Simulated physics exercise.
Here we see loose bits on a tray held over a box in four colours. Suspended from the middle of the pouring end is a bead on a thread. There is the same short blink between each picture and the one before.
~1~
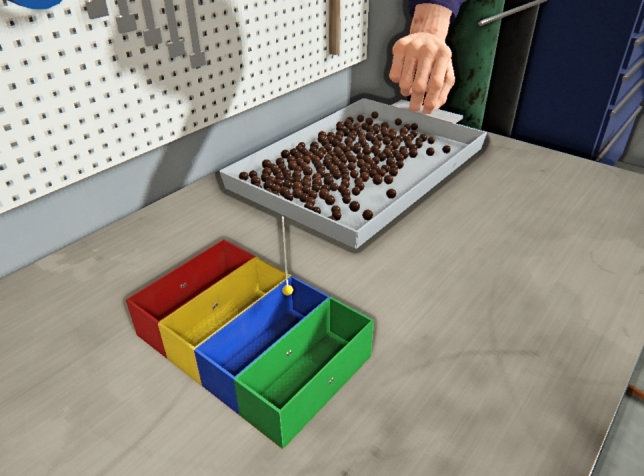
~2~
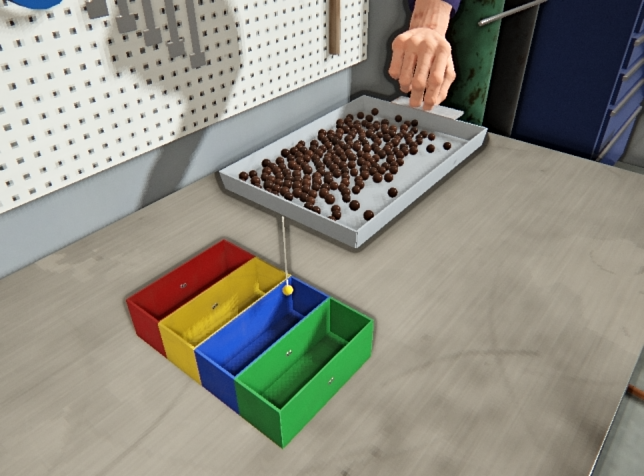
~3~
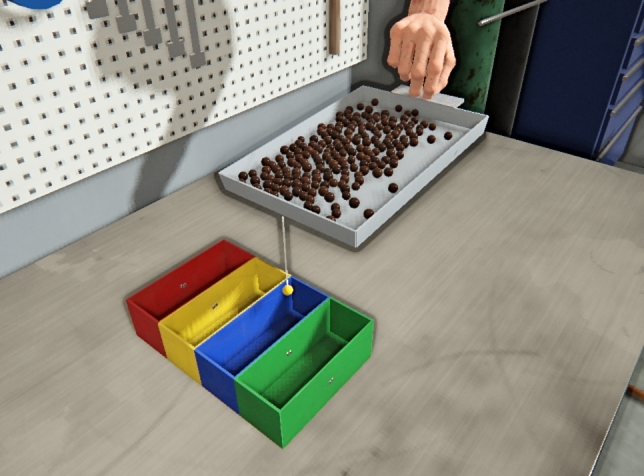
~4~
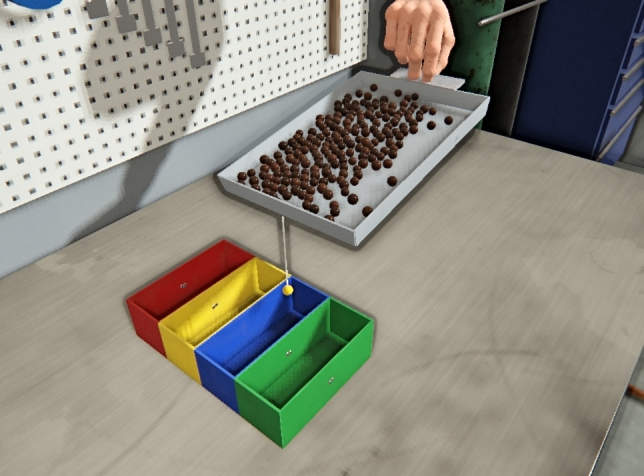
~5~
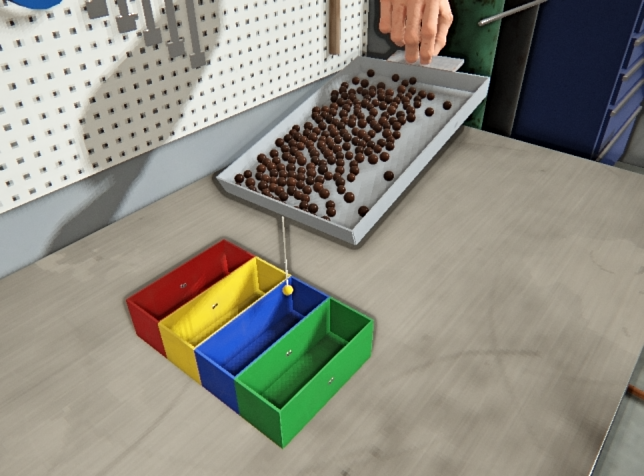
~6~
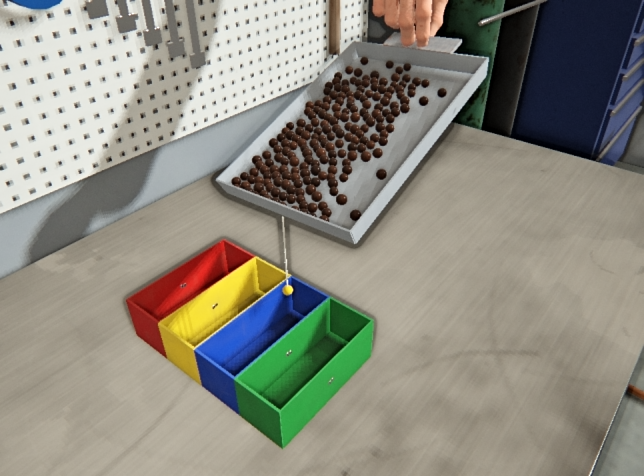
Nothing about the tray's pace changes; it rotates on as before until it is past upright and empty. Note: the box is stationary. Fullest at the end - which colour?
Yellow cell.
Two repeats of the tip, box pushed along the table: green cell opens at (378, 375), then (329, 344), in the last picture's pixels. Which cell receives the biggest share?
The cell in red; that yellow cell.
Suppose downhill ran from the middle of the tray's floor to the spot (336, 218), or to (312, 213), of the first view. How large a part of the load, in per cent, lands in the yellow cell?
Roughly 0 percent, then 10 percent.
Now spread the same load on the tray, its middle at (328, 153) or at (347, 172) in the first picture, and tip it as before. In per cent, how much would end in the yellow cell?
You'd get 50 % the first time and 50 % the second.
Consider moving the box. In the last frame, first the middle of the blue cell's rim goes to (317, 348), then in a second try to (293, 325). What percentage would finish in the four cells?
Some 70 percent, followed by some 90 percent.
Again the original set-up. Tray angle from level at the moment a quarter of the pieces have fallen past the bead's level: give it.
Reading: Some 90°.
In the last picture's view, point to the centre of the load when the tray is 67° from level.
The load is centred about (269, 175).
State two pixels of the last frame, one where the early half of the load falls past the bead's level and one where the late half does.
Roughly at (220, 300) first, and then at (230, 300).
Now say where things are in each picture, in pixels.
In the first picture, corners of the pouring end at (224, 171) and (357, 229), level; middle of the load at (343, 160), chocolate balls; bead on its thread at (288, 290); red cell at (147, 325); yellow cell at (180, 350); blue cell at (217, 378); green cell at (259, 410).
In the second picture, corners of the pouring end at (223, 171) and (356, 229), level; middle of the load at (343, 159).
In the third picture, corners of the pouring end at (223, 172) and (355, 229), tipped barely, lowest at the left corner; middle of the load at (343, 154).
In the fourth picture, corners of the pouring end at (221, 174) and (354, 228), tipped a little, lowest at the left corner; middle of the load at (342, 146).
In the fifth picture, corners of the pouring end at (220, 176) and (352, 228), tipped clearly, lowest at the left corner; middle of the load at (338, 140).
In the sixth picture, corners of the pouring end at (219, 178) and (350, 228), tipped clearly, lowest at the left corner; middle of the load at (331, 137), nearly all on the move; red cell at (147, 325); yellow cell at (180, 350); blue cell at (217, 378); green cell at (259, 410).
Soon, tray tipped steeply; nearly all on the tray; a stray few in the red cell; a stray few falling or outside the box.
A while on, tray tipped past a quarter turn; a small part on the tray; about a third in the yellow cell; about a quarter in the blue cell; a small part in the red cell; a small part in the green cell; about a quarter falling or outside the box.
Towards the end, tray tipped past a quarter turn; about half in the yellow cell; about a quarter in the blue cell; about a quarter in the red cell; a small part in the green cell; a small part falling or outside the box.
Finally, tray tipped past a quarter turn; about half in the yellow cell; about a quarter in the blue cell; about a quarter in the red cell; a small part in the green cell; a small part outside the box.
